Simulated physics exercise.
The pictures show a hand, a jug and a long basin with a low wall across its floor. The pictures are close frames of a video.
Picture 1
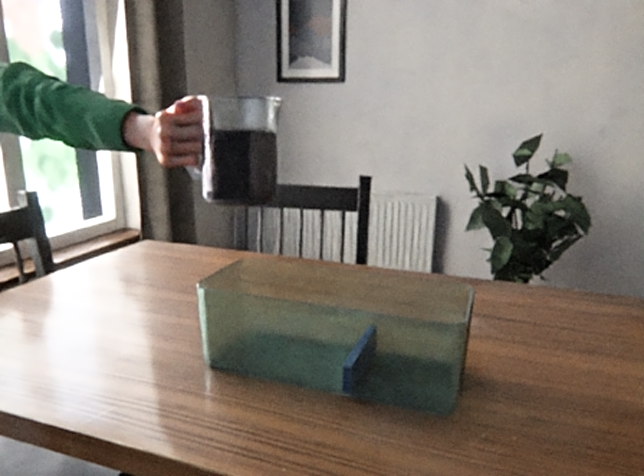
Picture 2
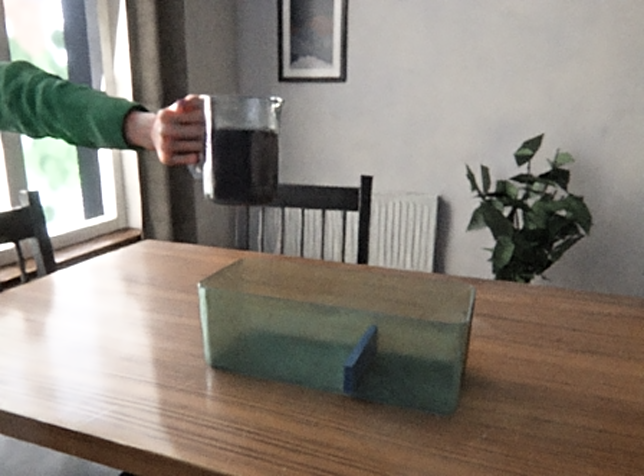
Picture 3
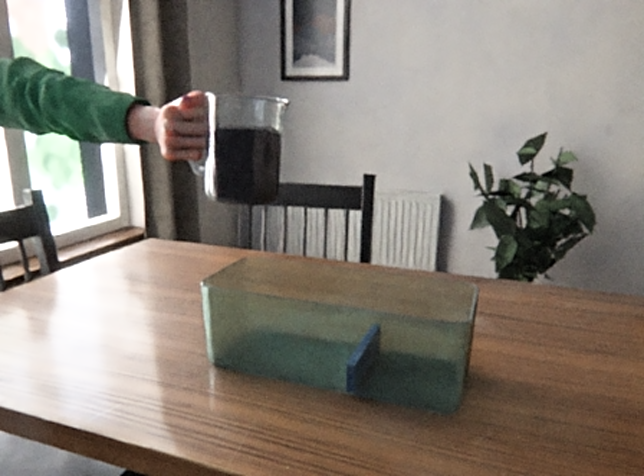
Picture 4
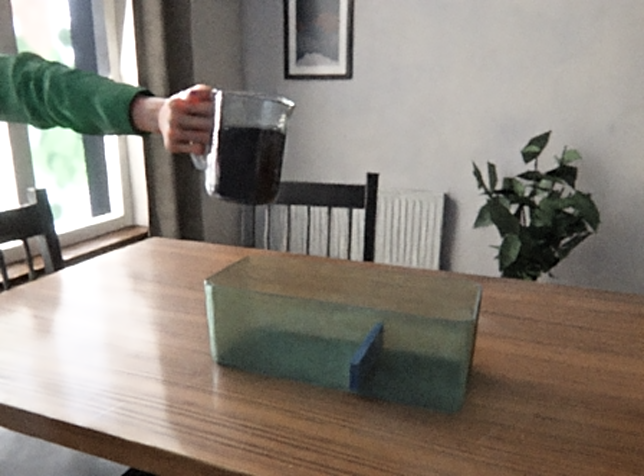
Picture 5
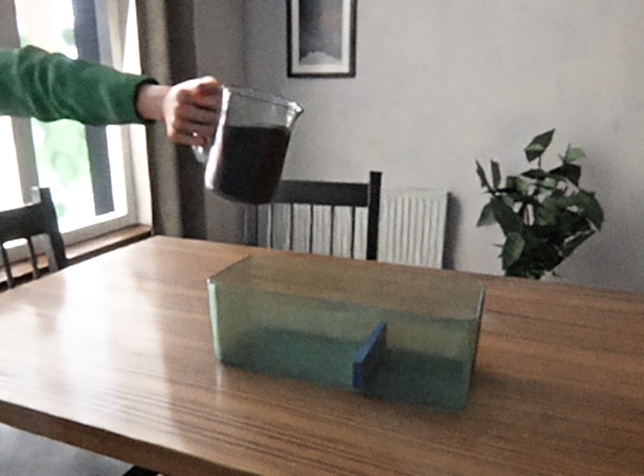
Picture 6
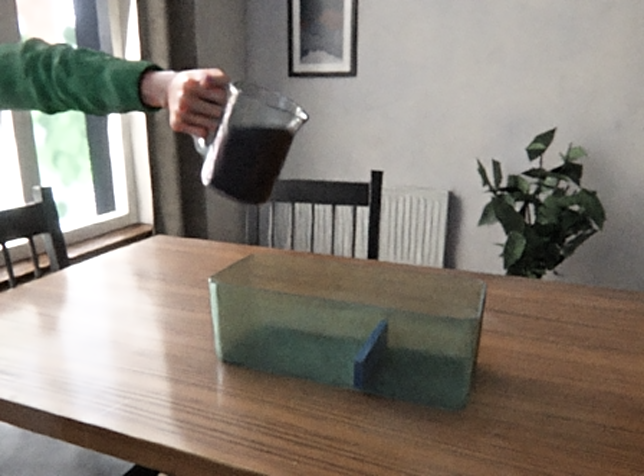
A hand in a green sleeve holds a glass jug of dark liquid upright above a long, clear greenish basin with a low blue wall inside, on a wooden table. The hand then gradually tilts the jug to the right, the liquid shifting within it while the basin stays still.
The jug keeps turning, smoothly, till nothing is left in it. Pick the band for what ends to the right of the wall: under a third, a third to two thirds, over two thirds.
In the end not even a third is right of the wall.
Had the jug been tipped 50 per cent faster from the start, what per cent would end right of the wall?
About 5 per cent.
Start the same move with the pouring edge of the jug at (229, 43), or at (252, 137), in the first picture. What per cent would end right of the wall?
About 15 and 10 per cent.
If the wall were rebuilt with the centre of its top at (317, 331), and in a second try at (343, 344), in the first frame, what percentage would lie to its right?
Near 95 % and 50 %.
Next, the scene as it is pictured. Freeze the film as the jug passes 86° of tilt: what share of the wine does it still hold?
Some 80 per cent.
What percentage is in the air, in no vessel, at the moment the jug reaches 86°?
About 20 per cent.
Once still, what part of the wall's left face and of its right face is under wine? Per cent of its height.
Near 50 on the left, 0 on the right.
A moment on, the jug is tipped on its side and 81 per cent is still to pour, 1 is left of the wall and 0 right of it.
Next, the jug is tipped right over and 22 per cent is still to pour, 50 is left of the wall and 0 right of it.
Then the jug is tipped right over and 1 per cent is still to pour, 81 is left of the wall and 2 right of it.
Later the jug is tipped right over and 0 per cent is still to pour, 86 is left of the wall and 5 right of it.
In the end 86 per cent lies left of the wall, 5 right of it and 9 outside.
